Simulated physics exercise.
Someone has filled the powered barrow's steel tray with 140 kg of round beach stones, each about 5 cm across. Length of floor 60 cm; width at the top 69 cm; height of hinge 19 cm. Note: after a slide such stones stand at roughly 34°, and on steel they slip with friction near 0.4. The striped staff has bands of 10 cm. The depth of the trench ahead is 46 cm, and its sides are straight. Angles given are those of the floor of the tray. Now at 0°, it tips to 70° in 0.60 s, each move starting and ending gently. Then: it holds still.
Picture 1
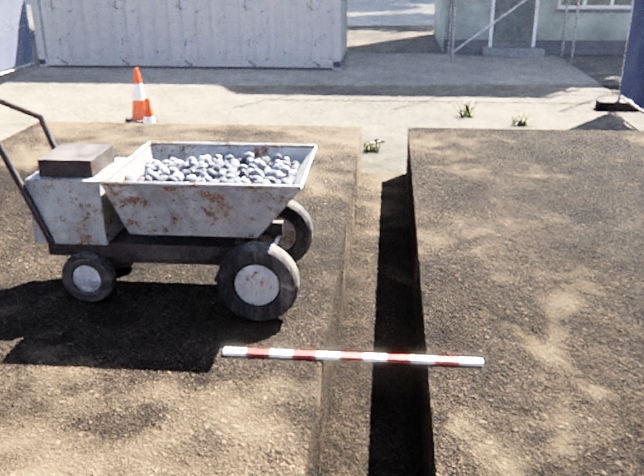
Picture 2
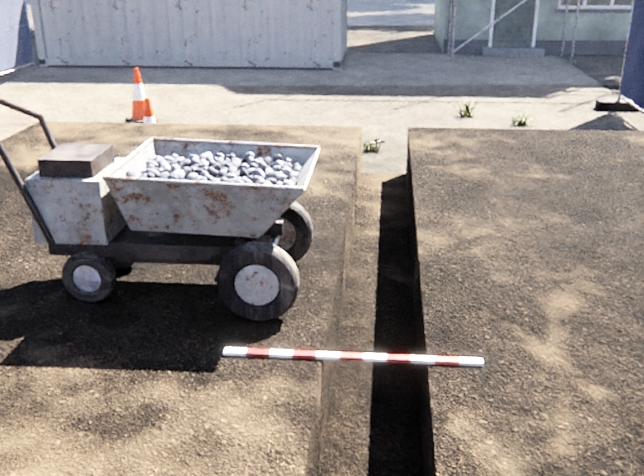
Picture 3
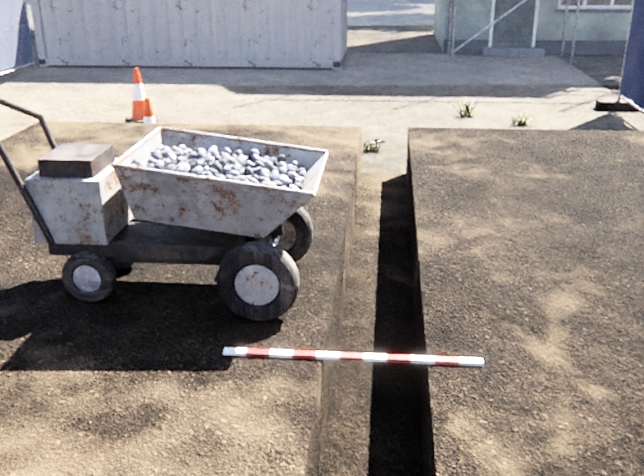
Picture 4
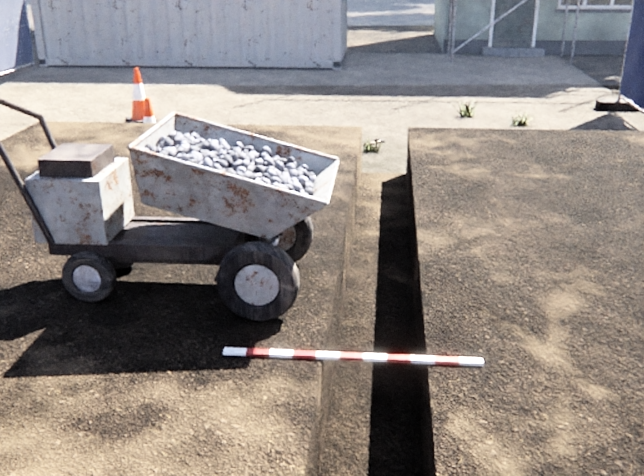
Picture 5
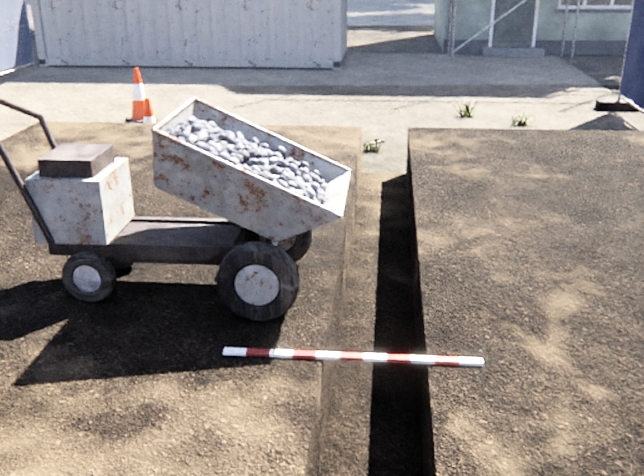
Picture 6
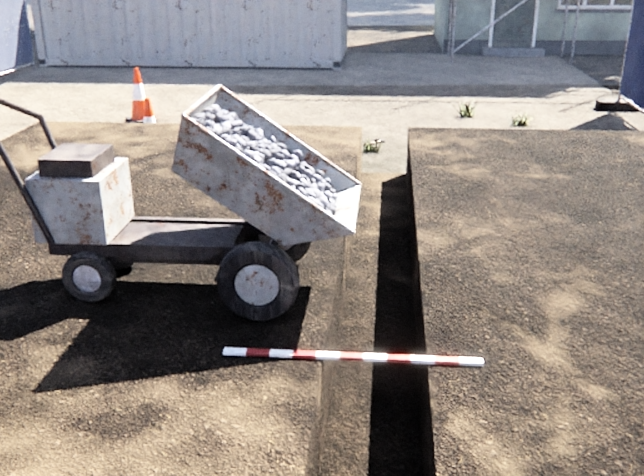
Rusty grey barrow tray of rounded stones tilting steadily down to the right beside a narrow trench, its wheeled base staying still.
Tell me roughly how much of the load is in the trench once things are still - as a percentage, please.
I would put it at 58 %.
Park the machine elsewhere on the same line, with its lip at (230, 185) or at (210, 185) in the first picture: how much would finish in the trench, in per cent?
The first gives about 100 percent and the second about 80 percent.
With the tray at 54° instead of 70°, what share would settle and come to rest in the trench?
It would be near 40 per cent.
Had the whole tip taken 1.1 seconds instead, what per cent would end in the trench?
70 per cent.
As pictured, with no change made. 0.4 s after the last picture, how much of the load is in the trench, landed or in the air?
Roughly 25% by that time.
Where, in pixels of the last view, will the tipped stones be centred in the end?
Somewhere near pixel (412, 356).
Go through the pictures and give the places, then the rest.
Lip at (301, 188), floor tilted 0°, highest stones at (212, 166), in the first picture.
The tray is at 2°, its lip at (304, 189); the top of the load is at (201, 164), in the second picture.
The tray is at 7°, its lip at (314, 195); the top of the load is at (177, 154), in the third picture.
The tray is at 15°, its lip at (327, 204); the top of the load is at (179, 142), in the fourth picture.
The tray is at 25°, its lip at (342, 217); the top of the load is at (191, 127), in the fifth picture.
Lip at (354, 233), floor tilted 35°, highest stones at (214, 115), in the sixth picture.
Then, 0.1 s after the last picture the floor is at 59°, 100 % in the tray; the foremost stones are at (360, 242).
Then, 0.4 s after the last picture the floor is at 70°, 72 % in the tray, 23 % in the trench, 5 % past the trench; the foremost stones are at (439, 288).
Then, 0.7 s after the last picture the floor is at 70°, 12 % in the tray, 46 % in the trench, 42 % past the trench; the foremost stones are at (618, 308).
Then, 2.7 s after the last picture the floor is at 70°, 0 % in the tray, 58 % in the trench, 42 % past the trench; the foremost stones are past the picture's edge.
